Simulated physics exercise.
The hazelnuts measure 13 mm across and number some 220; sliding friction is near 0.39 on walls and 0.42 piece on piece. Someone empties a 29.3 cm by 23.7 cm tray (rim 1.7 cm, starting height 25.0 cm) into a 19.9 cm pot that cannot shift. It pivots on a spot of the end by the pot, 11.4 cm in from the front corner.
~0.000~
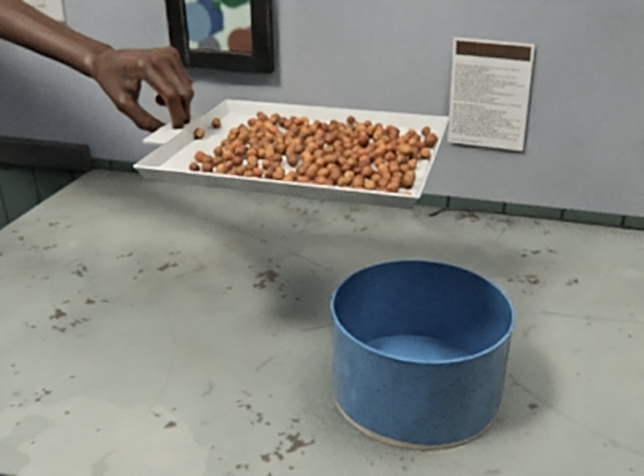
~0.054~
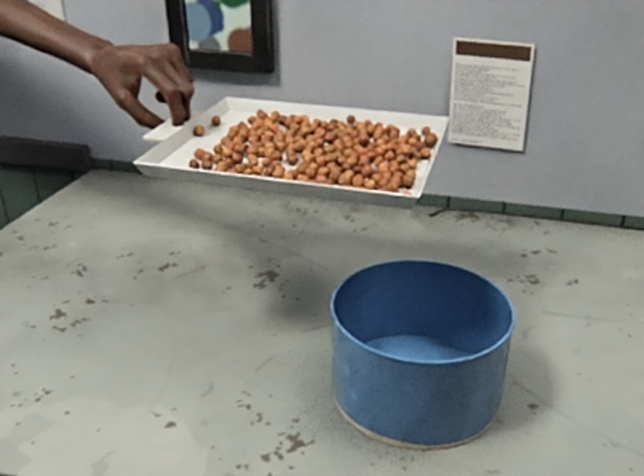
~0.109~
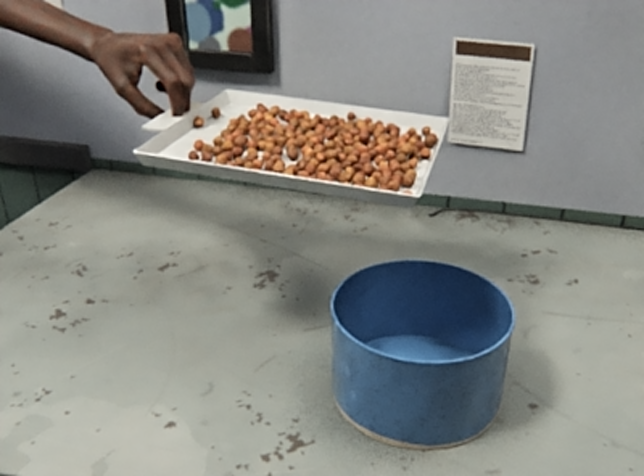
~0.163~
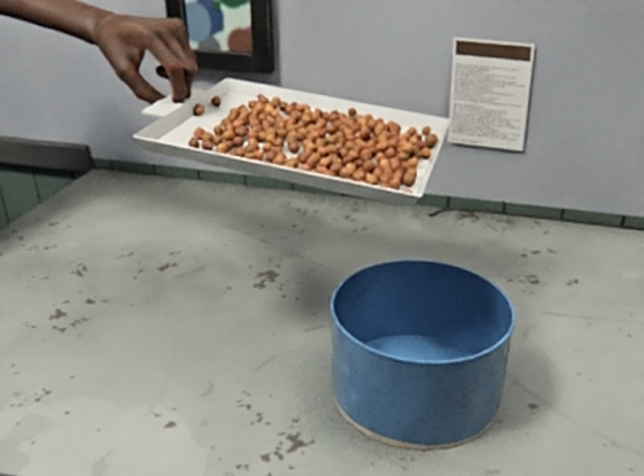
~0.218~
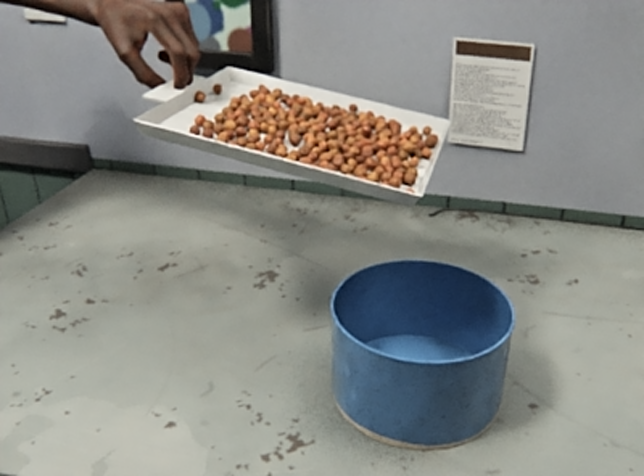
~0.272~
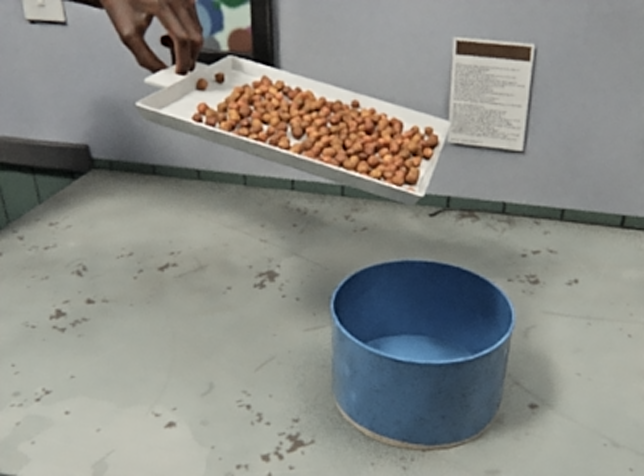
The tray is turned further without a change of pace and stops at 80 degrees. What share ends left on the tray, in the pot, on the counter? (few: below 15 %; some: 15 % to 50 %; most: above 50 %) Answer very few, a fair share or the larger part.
Tray very few, pot a fair share, counter the larger part.
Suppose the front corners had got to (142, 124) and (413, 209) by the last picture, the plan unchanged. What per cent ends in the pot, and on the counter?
Pot 95, counter 5.
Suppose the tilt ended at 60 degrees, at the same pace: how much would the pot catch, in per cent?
It would be near 25 per cent.
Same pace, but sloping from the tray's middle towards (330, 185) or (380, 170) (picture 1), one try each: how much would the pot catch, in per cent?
About 80 and 75 per cent.
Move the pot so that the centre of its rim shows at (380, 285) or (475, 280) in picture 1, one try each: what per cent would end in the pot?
Some 10 and 65 per cent.
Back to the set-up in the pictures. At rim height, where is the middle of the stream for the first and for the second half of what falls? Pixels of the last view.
First near (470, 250), later near (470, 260).
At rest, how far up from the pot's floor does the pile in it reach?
Some 2.0 cm.
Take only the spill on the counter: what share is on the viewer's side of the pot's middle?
About 0 per cent.
Then, at 0.80 s, tilt 45 degrees; the tray holds 100 %, the pot 0 %.
After 1.15 s, tilt 66 degrees; the tray holds 50 %, the pot 10 %.
Then, at 1.60 s, tilt 80 degrees; the tray holds 0 %, the pot 30 %.
In the end, at 2.6 s, tray 0 %, pot 35 %, counter 65 %.
